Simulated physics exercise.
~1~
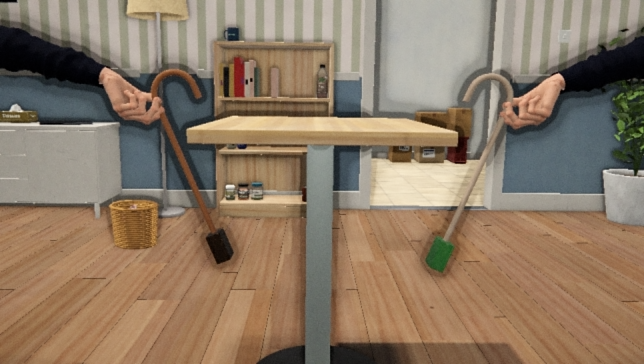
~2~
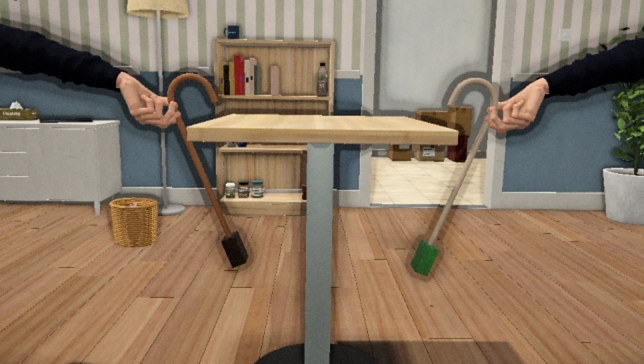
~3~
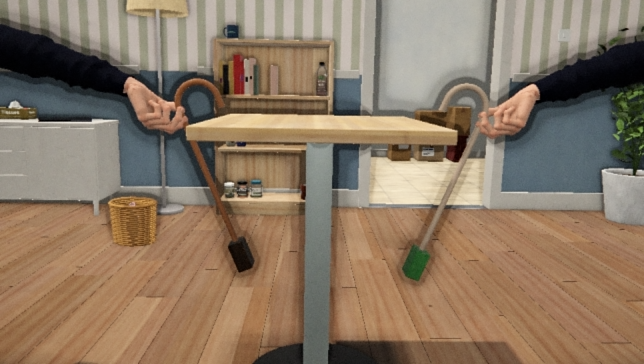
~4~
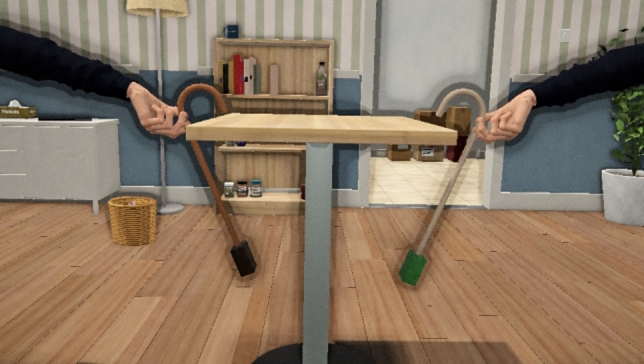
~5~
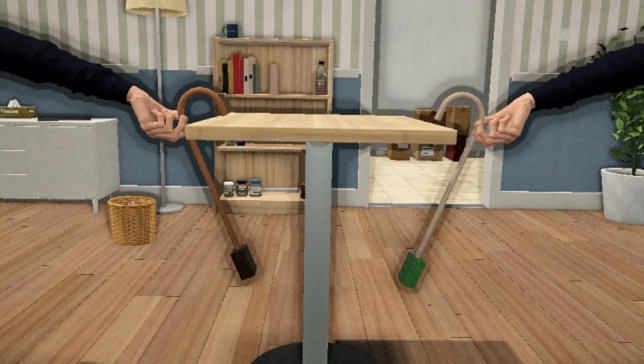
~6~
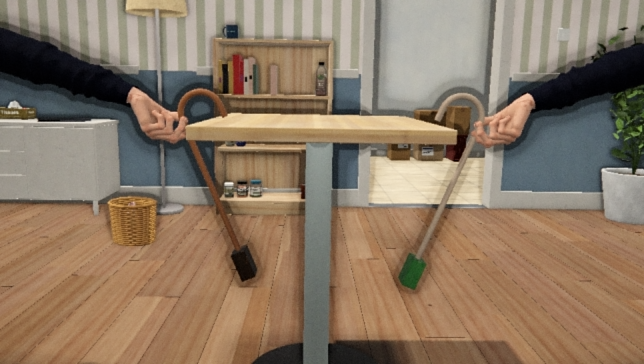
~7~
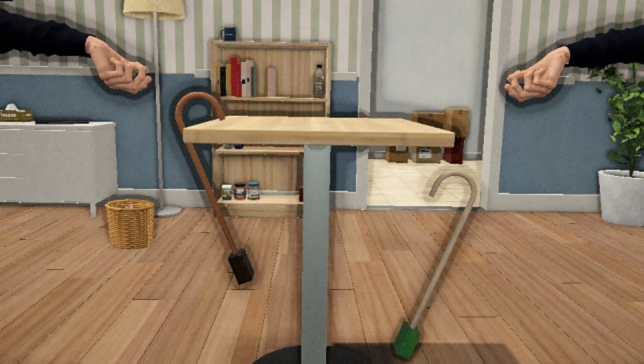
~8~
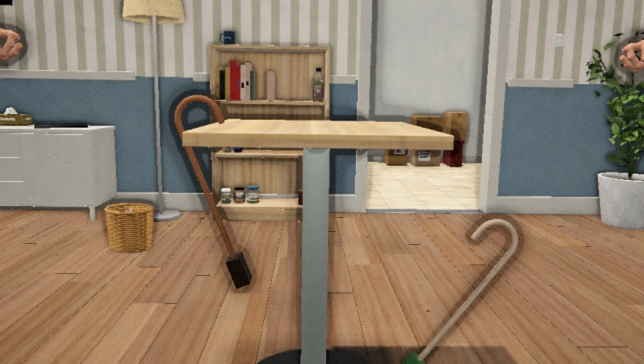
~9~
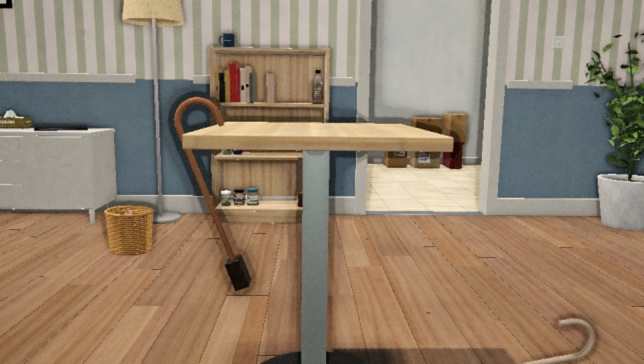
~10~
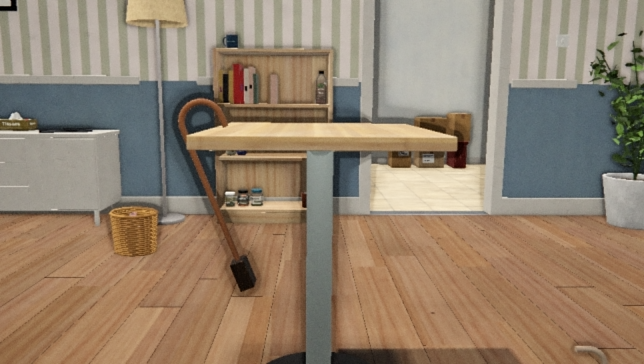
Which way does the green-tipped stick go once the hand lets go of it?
It moves down, dropping away from the right end of the table.
